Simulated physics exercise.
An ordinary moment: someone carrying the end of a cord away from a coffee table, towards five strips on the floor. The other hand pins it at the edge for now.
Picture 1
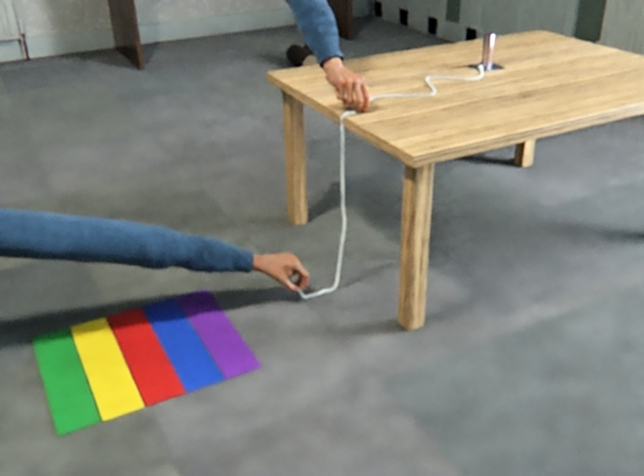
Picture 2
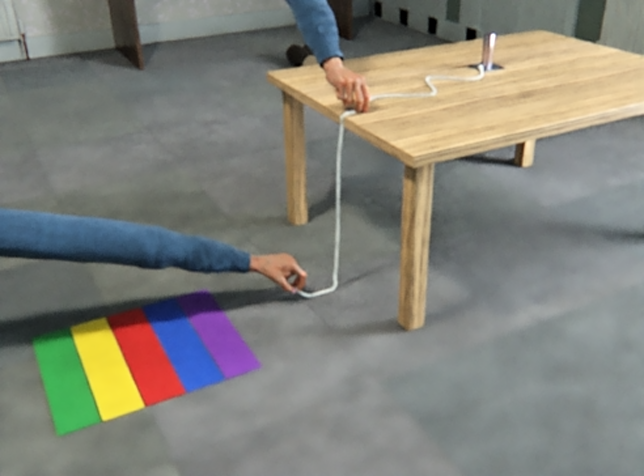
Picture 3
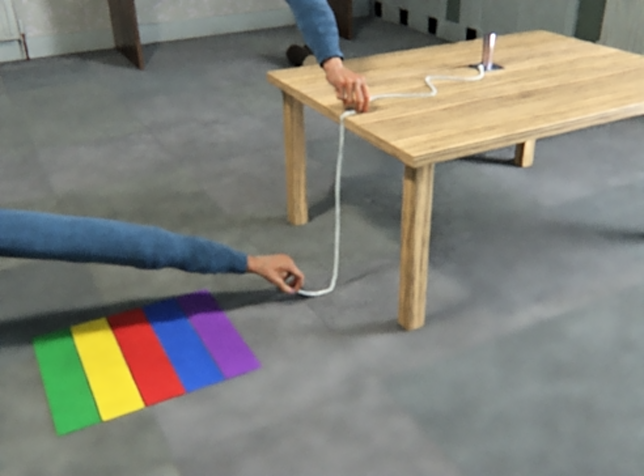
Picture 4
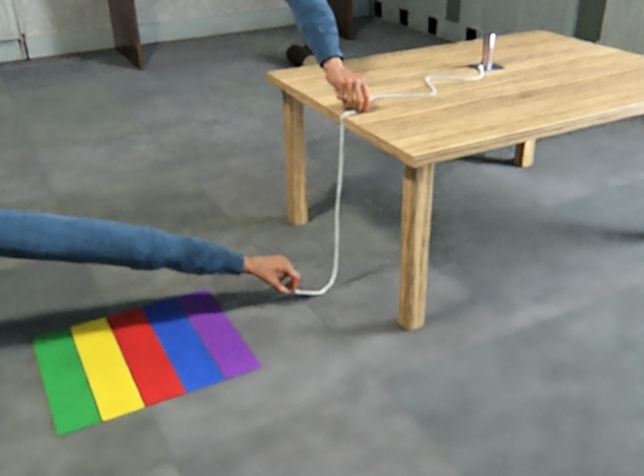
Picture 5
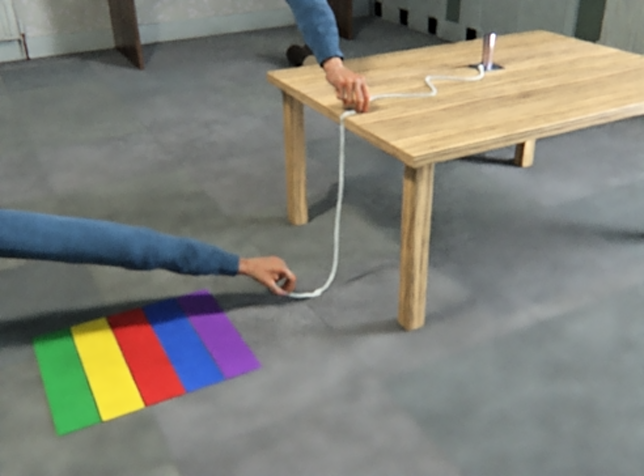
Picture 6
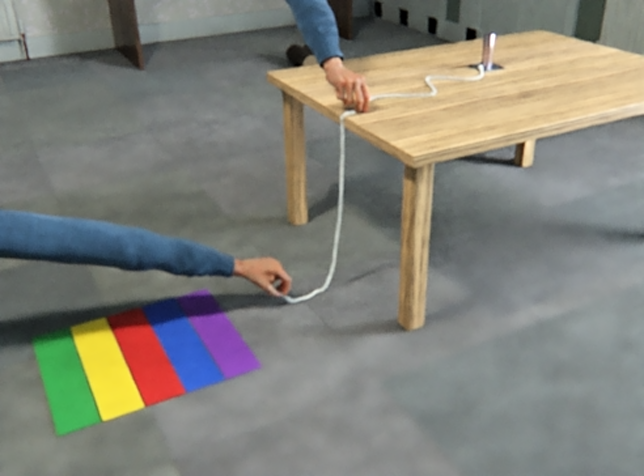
A hand near the floor slowly draws a white cord's end slightly left, while another hand pins it at the table edge.
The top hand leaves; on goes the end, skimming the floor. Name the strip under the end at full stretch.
The yellow one.
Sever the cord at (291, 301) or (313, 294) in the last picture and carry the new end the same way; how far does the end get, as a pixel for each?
About (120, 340) and (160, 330).
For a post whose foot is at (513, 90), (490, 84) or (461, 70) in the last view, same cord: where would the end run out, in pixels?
Near (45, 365), (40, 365) and (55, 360).
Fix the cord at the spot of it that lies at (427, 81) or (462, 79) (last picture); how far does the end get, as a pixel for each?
Try by try, around (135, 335) and (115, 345).
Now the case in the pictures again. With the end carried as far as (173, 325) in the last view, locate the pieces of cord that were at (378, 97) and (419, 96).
Near (341, 110) and (373, 101).
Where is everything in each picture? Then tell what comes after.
The first picture shows end (299, 288); purple (234, 356); blue (196, 369); red (158, 381); yellow (116, 395); green (74, 409).
The second picture shows end (296, 289); cord through (480, 77) (430, 84) (387, 96) (344, 118) (338, 199) (336, 271).
The third picture shows end (293, 290).
The fourth picture shows end (290, 291); cord through (480, 77) (430, 84) (387, 96) (344, 118) (338, 199) (335, 271).
The fifth picture shows end (286, 292).
The sixth picture shows end (281, 293); cord through (480, 77) (430, 84) (387, 96) (344, 118) (341, 198) (331, 272).
Soon after, end near (173, 325); over blue.
After that, end near (126, 340); over red.
At the stop, end near (97, 348); over yellow. It halts on the yellow strip.
